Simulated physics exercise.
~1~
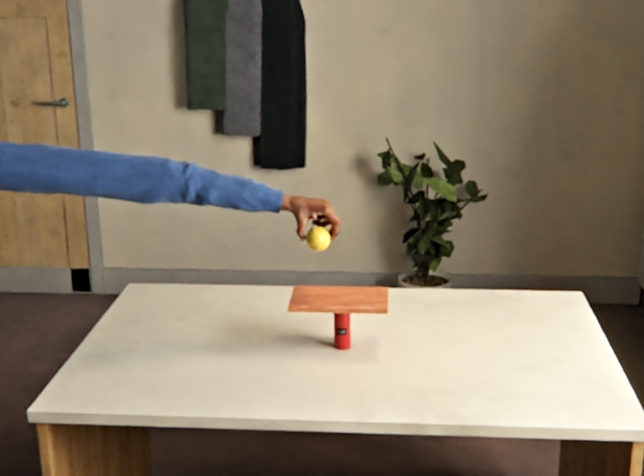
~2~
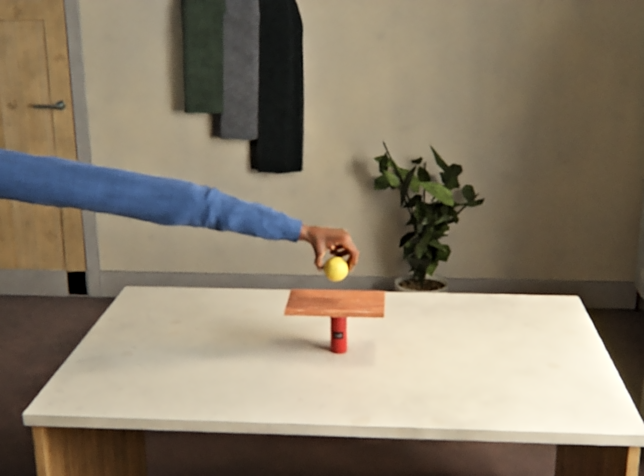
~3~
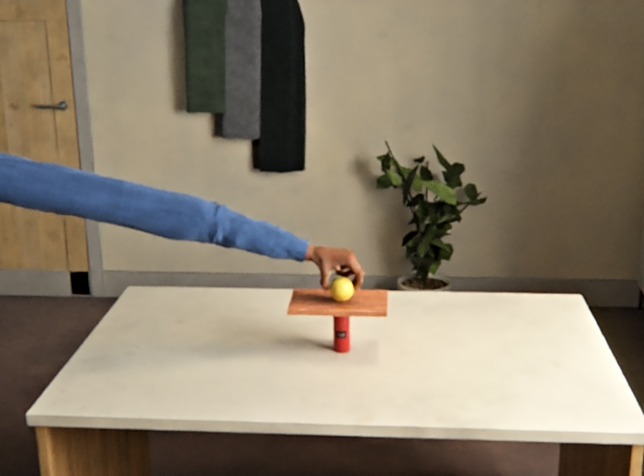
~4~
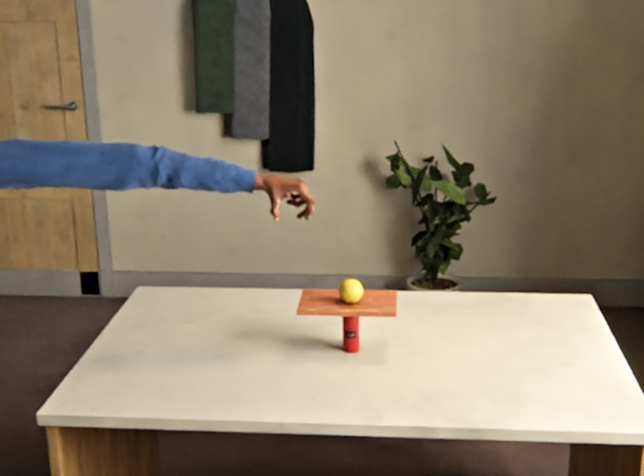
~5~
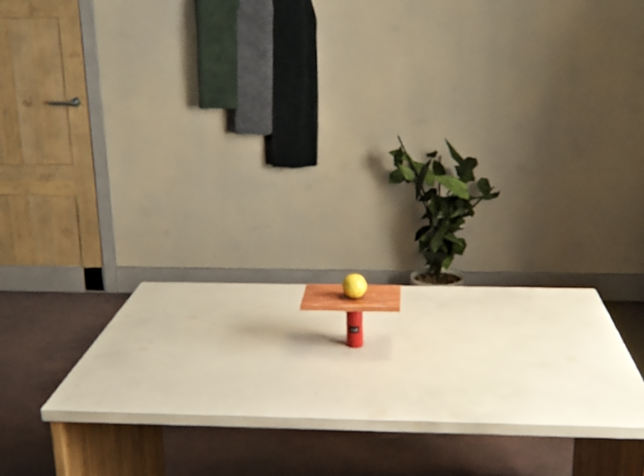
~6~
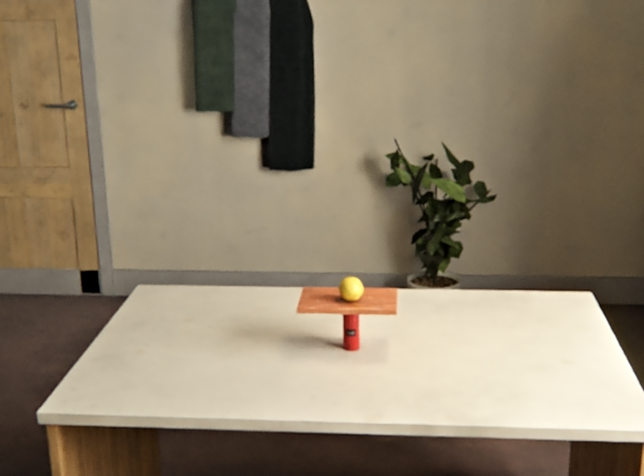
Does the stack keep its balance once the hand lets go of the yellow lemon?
Yes, the stack keeps its balance. The lemon stays on the orange board, and the board stays on top of the red shaker.
